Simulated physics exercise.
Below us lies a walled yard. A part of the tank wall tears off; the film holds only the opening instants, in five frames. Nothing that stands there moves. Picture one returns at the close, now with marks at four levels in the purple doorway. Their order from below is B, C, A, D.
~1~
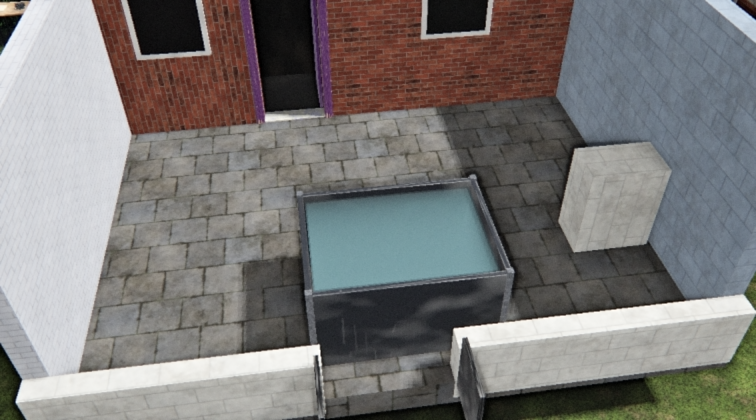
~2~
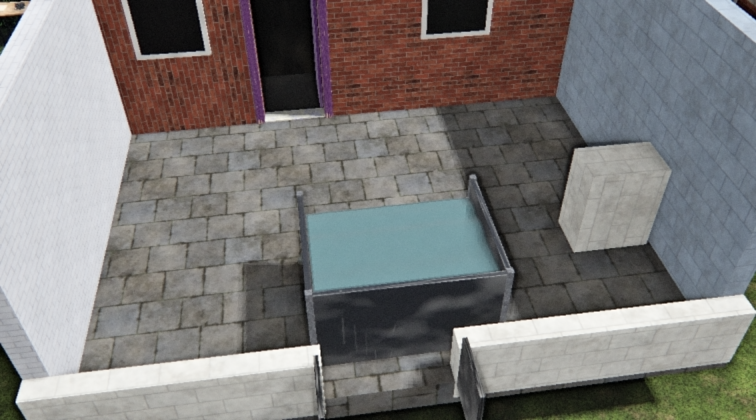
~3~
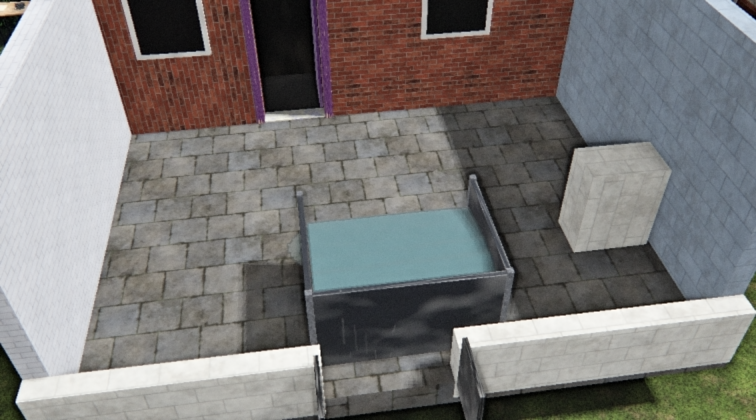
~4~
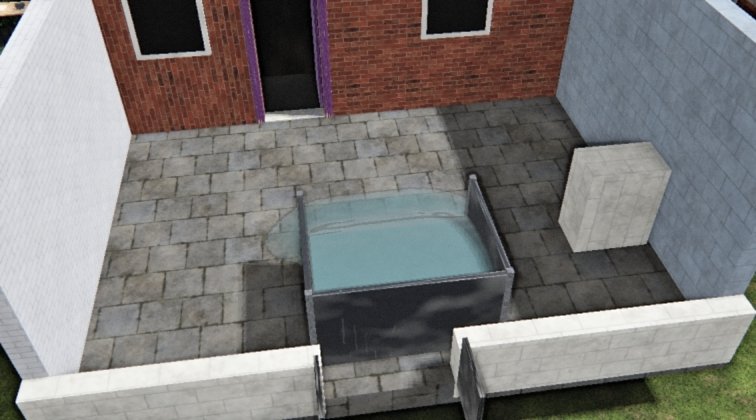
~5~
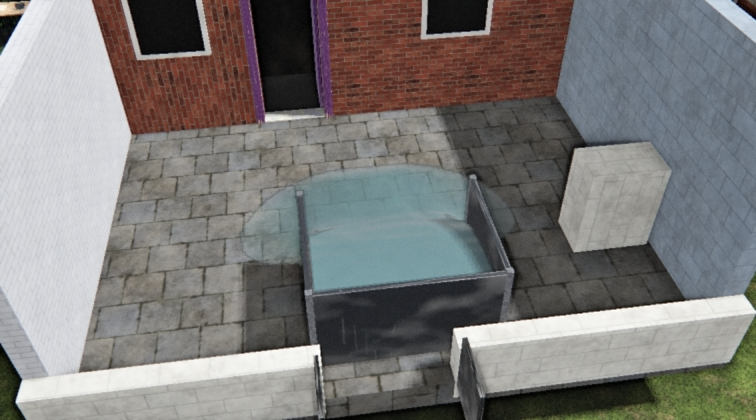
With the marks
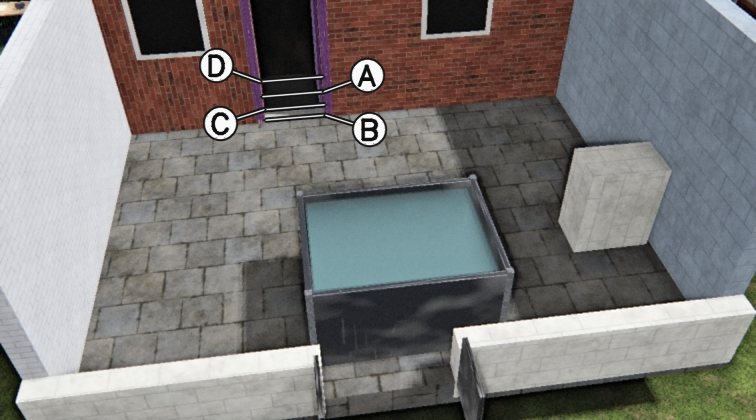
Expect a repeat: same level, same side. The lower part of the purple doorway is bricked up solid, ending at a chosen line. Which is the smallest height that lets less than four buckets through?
It is A.
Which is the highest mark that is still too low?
C.
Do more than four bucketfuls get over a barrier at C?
Yes.
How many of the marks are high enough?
Two of the four.
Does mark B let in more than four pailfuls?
Yes.
On the marked copy, A at (293, 94); B at (295, 117); C at (294, 107); D at (291, 79); from the bottom up B, C, A, D.
With A, a splash gets over, under a bucket.
With B, dozens of bucketfuls pour in.
With C, about 13 bucketfuls get in.
With D, nothing gets over.
